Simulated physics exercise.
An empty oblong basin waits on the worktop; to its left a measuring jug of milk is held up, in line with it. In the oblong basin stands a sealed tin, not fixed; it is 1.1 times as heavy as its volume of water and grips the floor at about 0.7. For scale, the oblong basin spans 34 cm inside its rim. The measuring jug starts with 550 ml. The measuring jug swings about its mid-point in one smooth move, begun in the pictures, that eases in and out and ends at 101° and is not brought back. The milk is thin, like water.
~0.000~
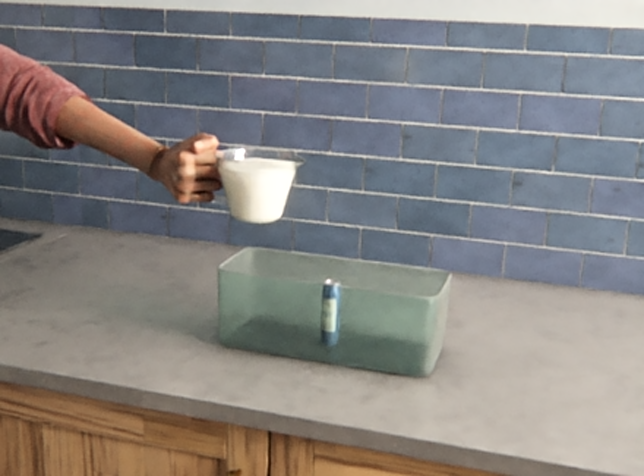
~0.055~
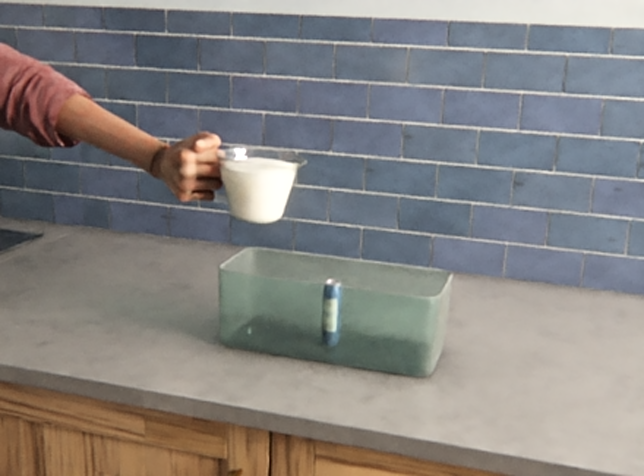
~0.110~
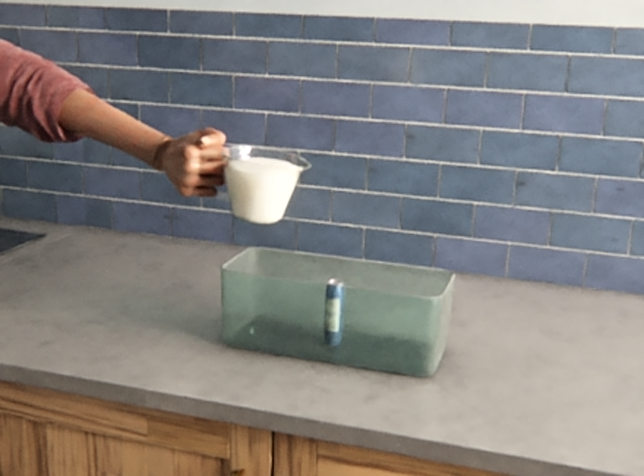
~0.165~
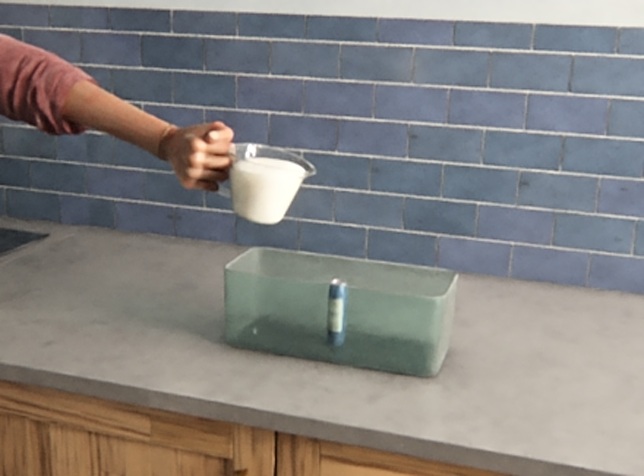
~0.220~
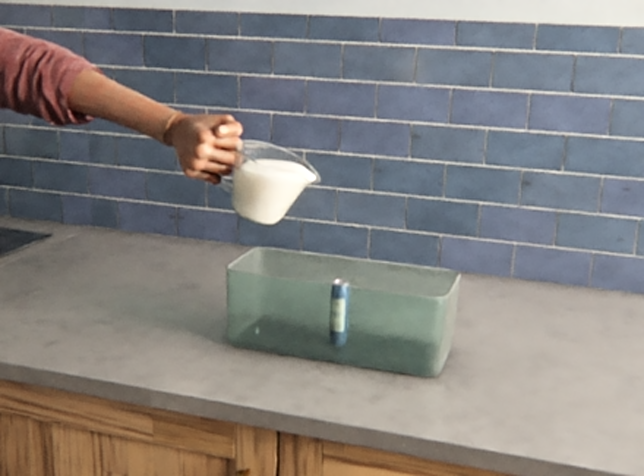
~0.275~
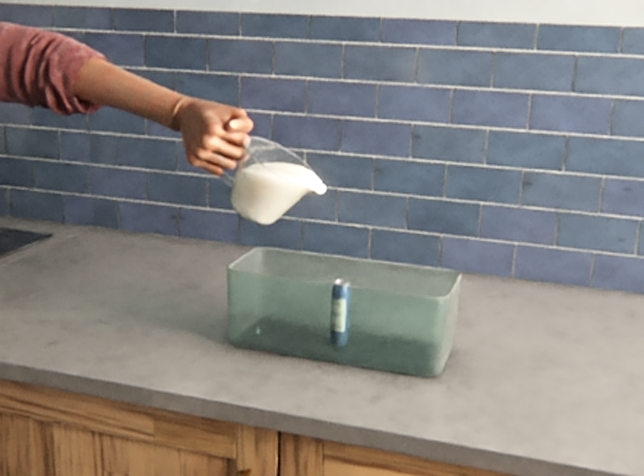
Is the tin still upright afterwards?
It goes over.
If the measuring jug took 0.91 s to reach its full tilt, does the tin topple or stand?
Then it goes over.
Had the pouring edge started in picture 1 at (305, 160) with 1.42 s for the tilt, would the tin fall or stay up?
Then it falls.
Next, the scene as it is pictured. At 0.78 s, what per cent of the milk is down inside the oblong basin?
Some 92 per cent.
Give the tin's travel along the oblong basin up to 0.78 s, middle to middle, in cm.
Some 3 cm.
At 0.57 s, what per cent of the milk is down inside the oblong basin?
Some 38 per cent.
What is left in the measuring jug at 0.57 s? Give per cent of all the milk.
Some 38 per cent.
By 0.57 s the tilt is 87° and 38 per cent is still to pour; the tin stands where it began.
By 0.78 s the tilt is 101° and 4 per cent is still to pour; the tin stands 3 cm from where it began.
By 1.01 s the tilt is 101° and 0 per cent is still to pour; the tin lies on its side.
By 1.25 s the tilt is 101° and 0 per cent is still to pour; the tin lies on its side.
At rest the tin lies on its side.
